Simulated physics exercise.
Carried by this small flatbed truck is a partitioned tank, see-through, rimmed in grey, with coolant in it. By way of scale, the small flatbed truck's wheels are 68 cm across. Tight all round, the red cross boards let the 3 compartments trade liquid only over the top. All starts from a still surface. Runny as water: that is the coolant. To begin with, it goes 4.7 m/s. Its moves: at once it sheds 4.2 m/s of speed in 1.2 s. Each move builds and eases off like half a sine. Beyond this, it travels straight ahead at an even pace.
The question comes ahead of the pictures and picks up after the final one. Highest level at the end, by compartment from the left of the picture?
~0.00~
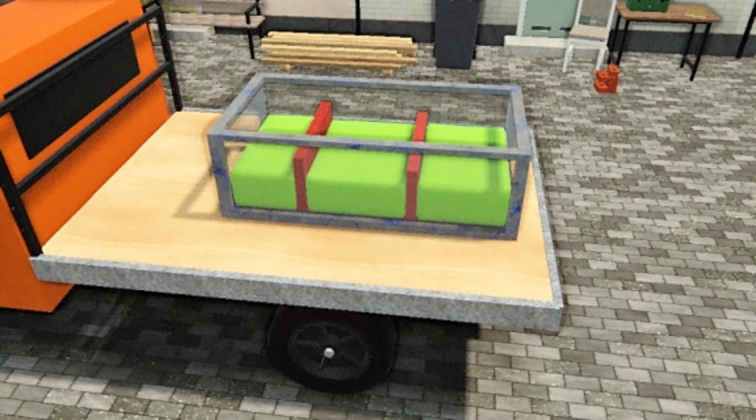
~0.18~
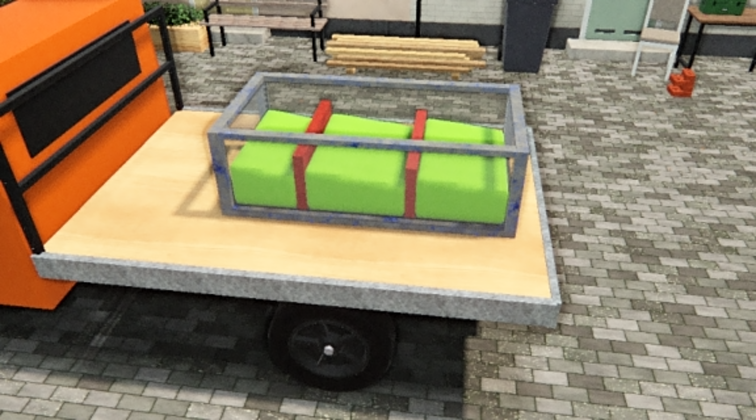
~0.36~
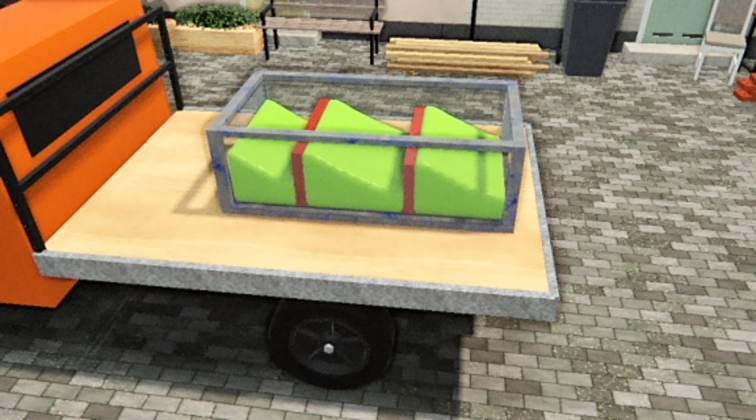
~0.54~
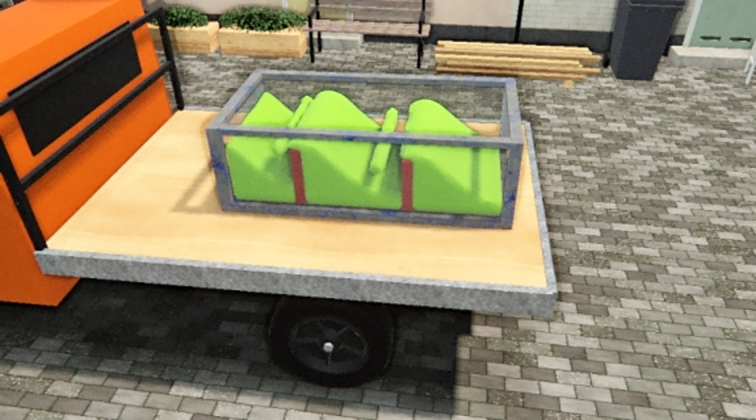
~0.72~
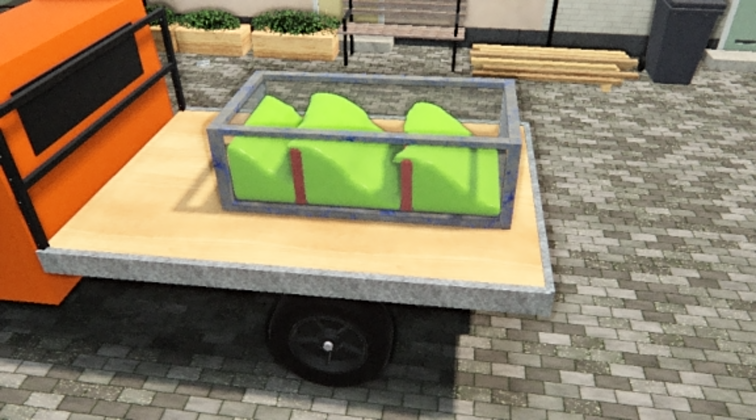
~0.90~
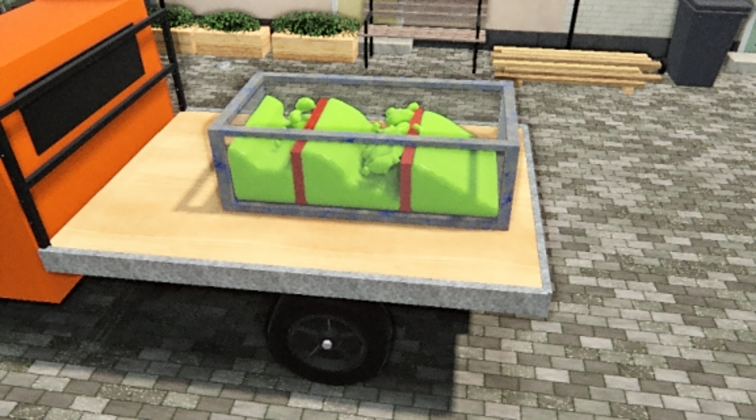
The first one.
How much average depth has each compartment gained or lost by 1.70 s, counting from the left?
In cm: 5 up, 0, 4 down.
By 1.20 s left to right it is 29, 23, 20 cm deep.
By 1.70 s left to right it is 29, 23, 20 cm deep.
By 2.10 s left to right it is 29, 23, 20 cm deep.
By 4.18 s left to right it is 29, 23, 20 cm deep.
